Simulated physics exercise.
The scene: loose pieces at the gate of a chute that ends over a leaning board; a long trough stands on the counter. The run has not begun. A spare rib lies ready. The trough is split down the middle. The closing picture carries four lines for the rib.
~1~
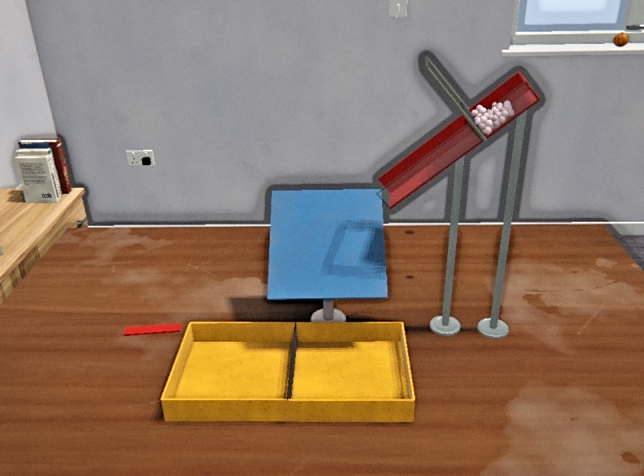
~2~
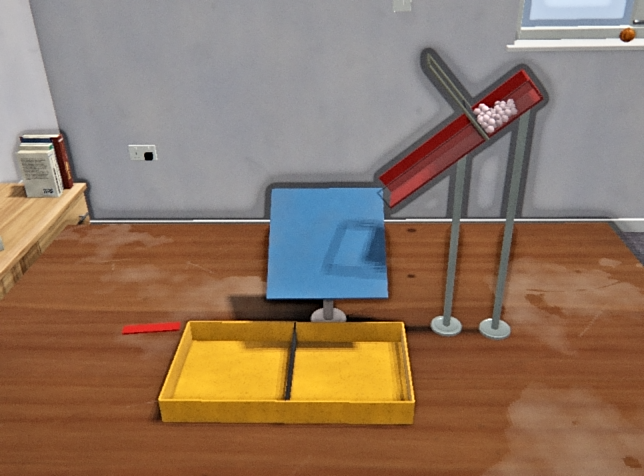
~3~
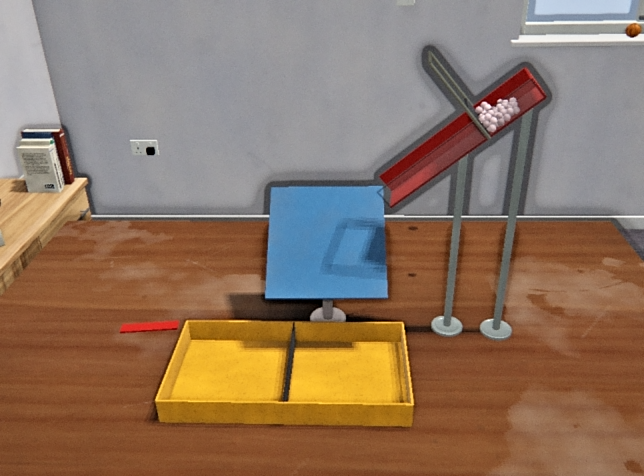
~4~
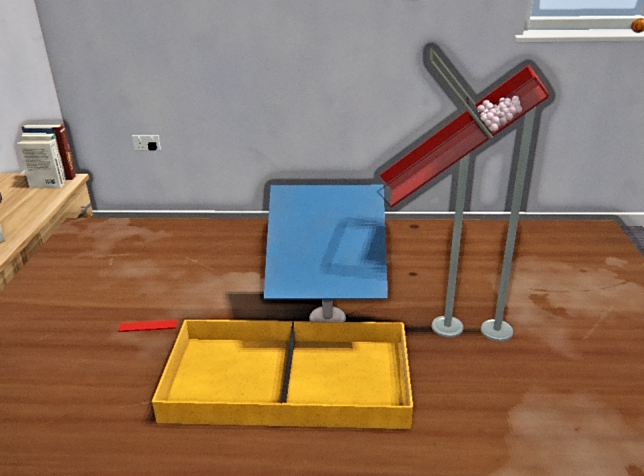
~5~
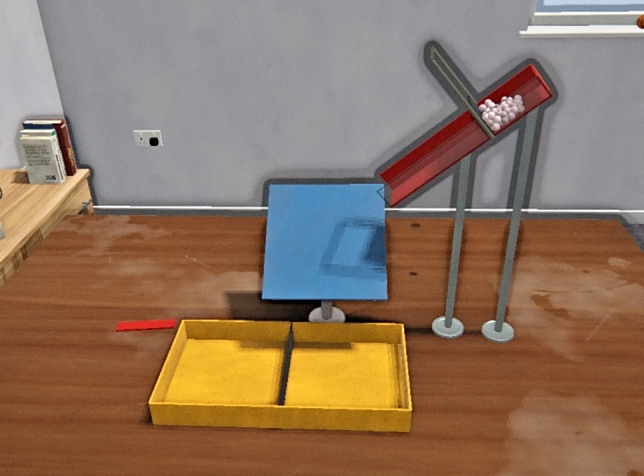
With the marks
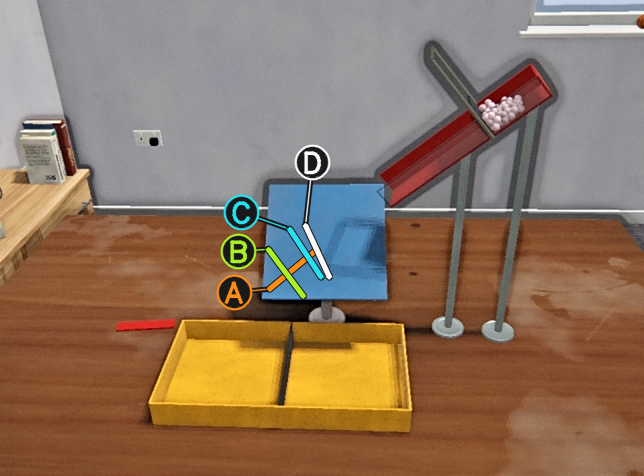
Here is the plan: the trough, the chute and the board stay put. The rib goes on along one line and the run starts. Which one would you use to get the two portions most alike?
A works best here.
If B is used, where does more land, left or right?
The right half.
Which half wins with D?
More lands on the right.
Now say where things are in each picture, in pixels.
In the first picture, load behind the gate at (487, 117), sugar pearls; lip of the chute at (390, 201), sloping fairly steeply.
In the second picture, middle of the board at (327, 241), tilted fairly steeply; middle of its low edge at (327, 298); of its high edge at (327, 188).
In the third picture, front corners of the trough at (156, 401) and (413, 404); front end of its middle wall at (283, 402); gate still shut at (469, 108).
In the fourth picture, middle of the load at (494, 112); lip at (392, 199).
In the fifth picture, middle of the load at (496, 112); lip at (392, 199).
On the marked copy, line A from (316, 249) to (269, 289); line B from (268, 249) to (303, 296); line C from (289, 229) to (321, 277); line D from (305, 225) to (329, 277).
With A, of what is caught, about half in the left half, about half in the right.
With B, of what is caught, a small part in the left half, nearly all in the right.
With C, of what is caught, a small part in the left half, nearly all in the right.
With D, of what is caught, a stray few in the left half, nearly all in the right.
